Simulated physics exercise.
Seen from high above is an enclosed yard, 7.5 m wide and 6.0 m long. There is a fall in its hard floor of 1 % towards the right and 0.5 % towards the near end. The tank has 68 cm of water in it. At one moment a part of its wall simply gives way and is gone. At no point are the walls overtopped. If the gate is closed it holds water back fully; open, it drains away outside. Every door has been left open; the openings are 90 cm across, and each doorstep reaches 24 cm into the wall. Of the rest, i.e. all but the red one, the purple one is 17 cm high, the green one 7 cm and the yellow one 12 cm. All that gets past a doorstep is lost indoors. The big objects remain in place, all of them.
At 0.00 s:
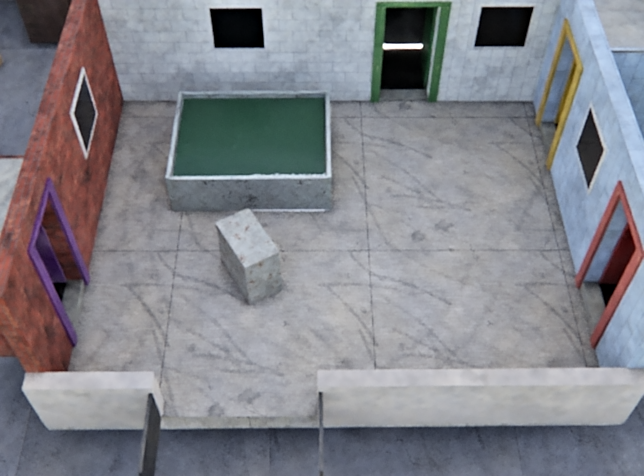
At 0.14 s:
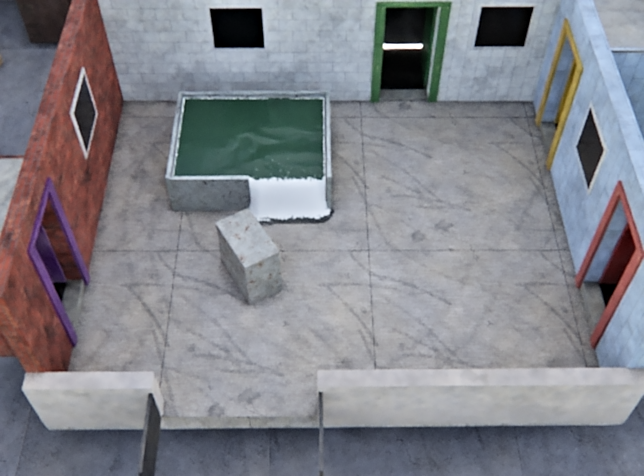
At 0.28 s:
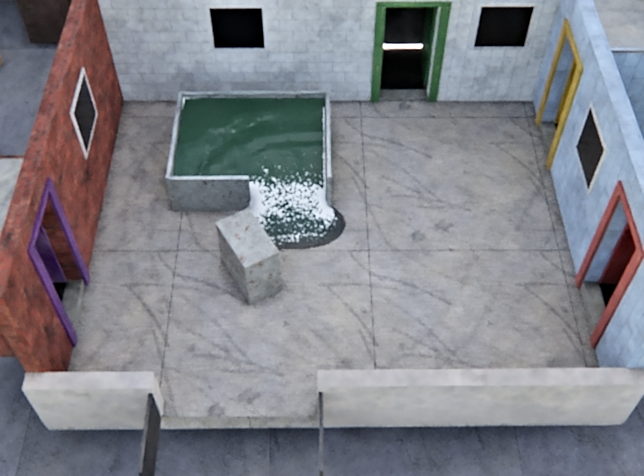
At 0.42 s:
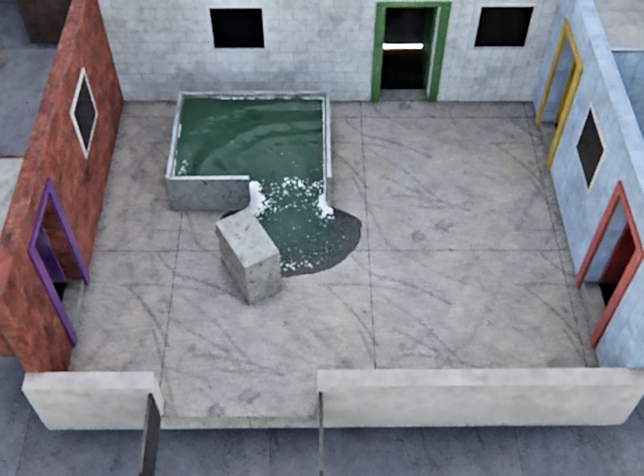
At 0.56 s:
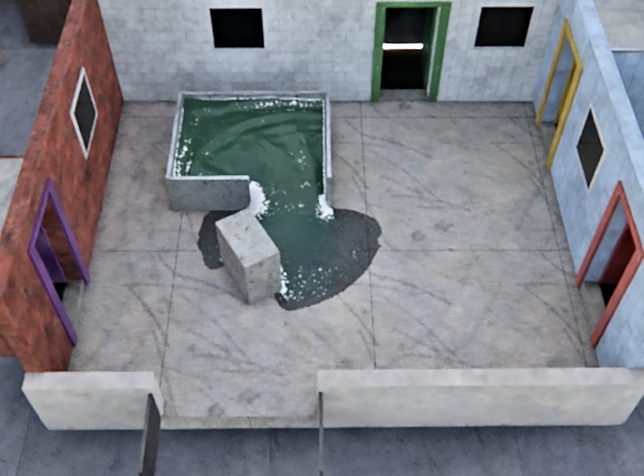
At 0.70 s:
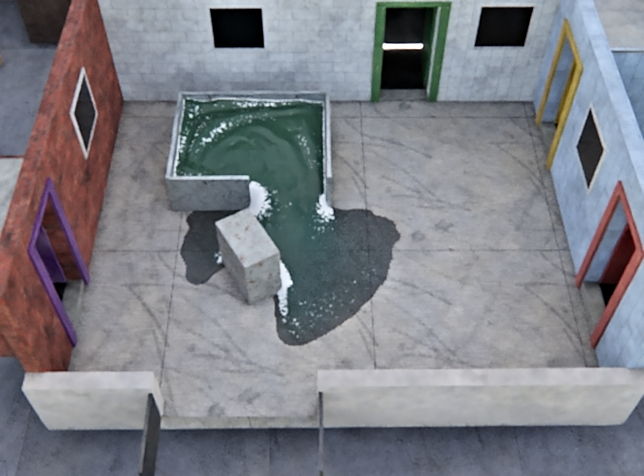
In a walled yard, green water pours through a tank's broken wall and spreads around a block.
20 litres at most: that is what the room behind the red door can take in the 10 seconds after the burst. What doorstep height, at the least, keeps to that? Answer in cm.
I would say about 19 cm.
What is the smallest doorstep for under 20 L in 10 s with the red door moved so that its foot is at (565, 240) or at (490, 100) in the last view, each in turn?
6.5 and 13.0 cm.
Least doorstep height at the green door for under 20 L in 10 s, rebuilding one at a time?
Green: 6.0 cm.
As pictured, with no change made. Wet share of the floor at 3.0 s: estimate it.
Some 40 in a hundred.
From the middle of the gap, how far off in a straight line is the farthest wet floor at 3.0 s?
Distance from gap: Approx. 5.6 m.
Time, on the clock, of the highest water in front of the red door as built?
Approximately 3.8 s.
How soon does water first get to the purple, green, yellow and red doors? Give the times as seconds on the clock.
Purple = 1.8 s, green = 5.5 s, yellow = 4.0 s, red = 2.6 s.
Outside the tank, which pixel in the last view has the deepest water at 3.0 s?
Near (587, 398).
After 1.4 s water covers 25 % of the floor, deepest (40 cm) near (266, 262); it has not reached the red door.
After 3.0 s water covers 40 % of the floor, deepest (46 cm) near (587, 398); 18 cm at the red door, 0 litres in over its 18 cm doorstep.
After 10.0 s water covers 95 % of the floor, deepest (13 cm) near (540, 152); 11 cm at the red door, 29 litres in over its 18 cm doorstep.
At the red door as built, the water arrived by 2.7 s and peaked near 24 cm at 3.8 s.
Run again over the same 10 s with other heights there, 38 litres in over 17 cm, 7 litres over 23 cm. The limit of 20 litres is kept from about 19 cm up.
